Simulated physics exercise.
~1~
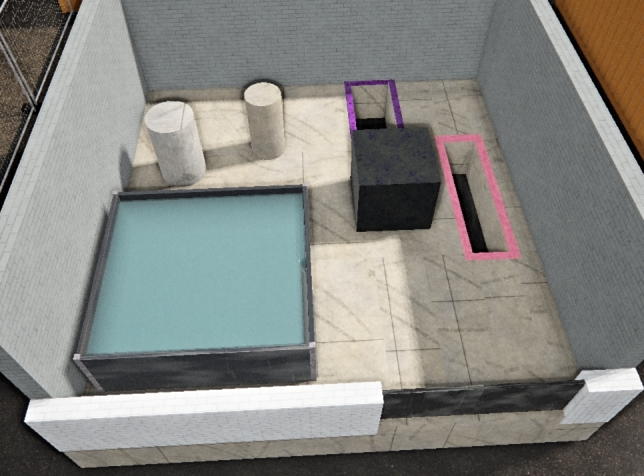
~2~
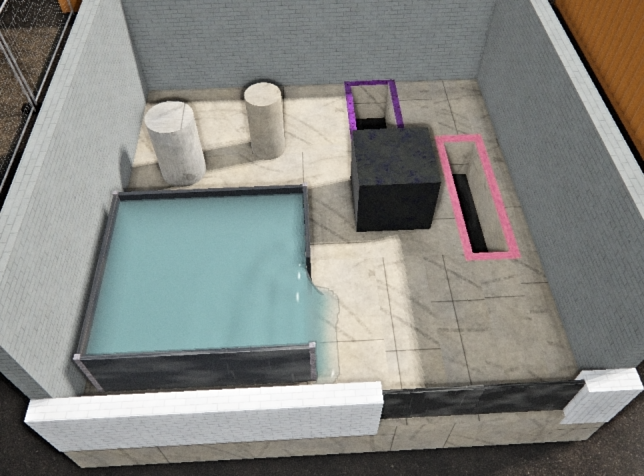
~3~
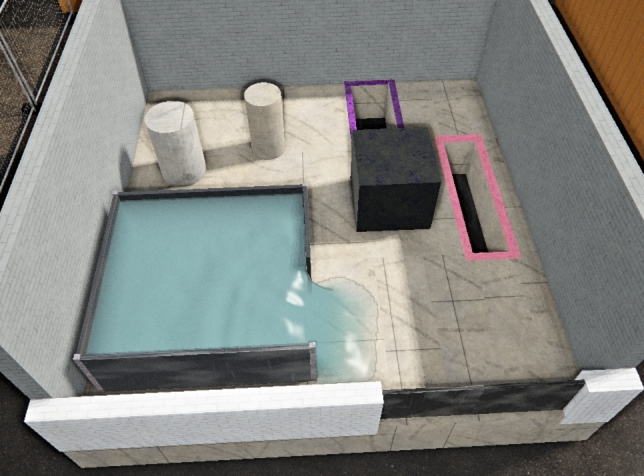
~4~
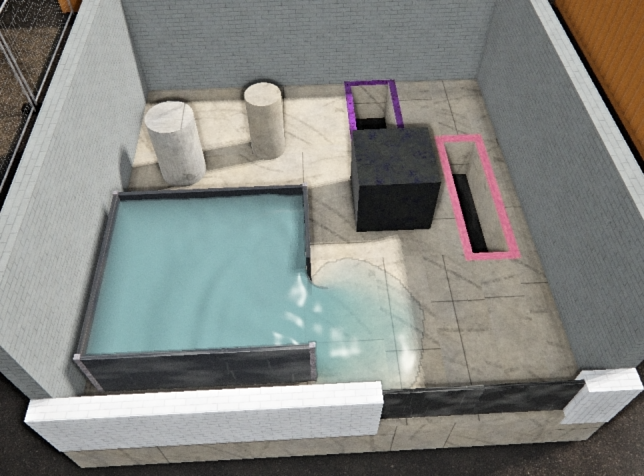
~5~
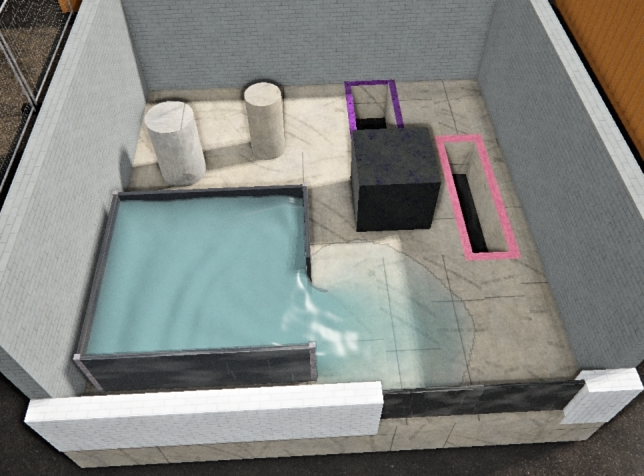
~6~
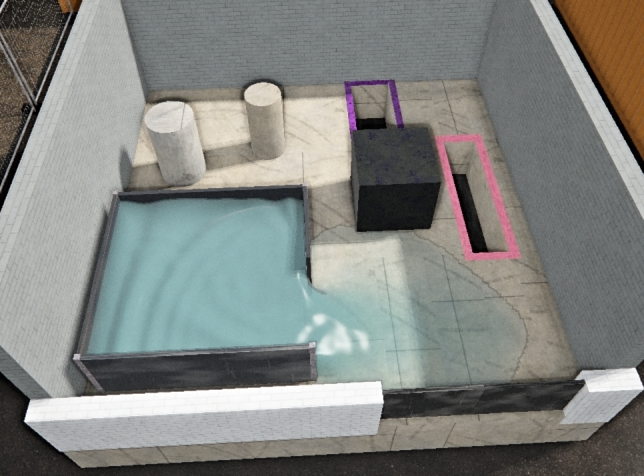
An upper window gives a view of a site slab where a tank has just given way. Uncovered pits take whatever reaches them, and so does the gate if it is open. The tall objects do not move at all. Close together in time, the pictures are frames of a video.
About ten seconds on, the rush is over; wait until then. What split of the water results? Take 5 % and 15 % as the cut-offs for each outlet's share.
In the end, the gate ends up with less than 5 %, the pink pit ends up with more than 15 %, the purple pit ends up with less than 5 %.
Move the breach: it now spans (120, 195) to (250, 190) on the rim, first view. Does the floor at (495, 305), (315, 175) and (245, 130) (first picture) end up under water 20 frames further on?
The first would be still unwetted, the second drenched and the third drenched.
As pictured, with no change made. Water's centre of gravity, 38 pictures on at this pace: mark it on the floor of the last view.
Near (338, 293).
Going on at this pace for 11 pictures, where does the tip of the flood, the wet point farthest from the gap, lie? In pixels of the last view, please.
Point: (494, 146) in the last picture's pixels.
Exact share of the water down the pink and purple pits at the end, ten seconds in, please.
I reckon close to 56 % and close to 2 % respectively.
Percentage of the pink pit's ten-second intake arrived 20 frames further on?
It should be near 35 percent of the ten-second total.
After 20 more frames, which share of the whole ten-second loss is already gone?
30 per cent.
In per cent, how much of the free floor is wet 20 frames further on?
That works out to some 40 in a hundred.
A moment on, water covers 30 % of the floor; the gate 0 %, the pink pit 1 %, the purple pit 0 %.
Next, water covers 30 % of the floor; the gate 0 %, the pink pit 4 %, the purple pit 0 %.
Then, water covers 40 % of the floor; the gate 0 %, the pink pit 19 %, the purple pit 0 %.
Later, water covers 50 % of the floor; the gate 0 %, the pink pit 38 %, the purple pit 1 %.
In the end, water covers 60 % of the floor; the gate 0 %, the pink pit 56 %, the purple pit 2 %.
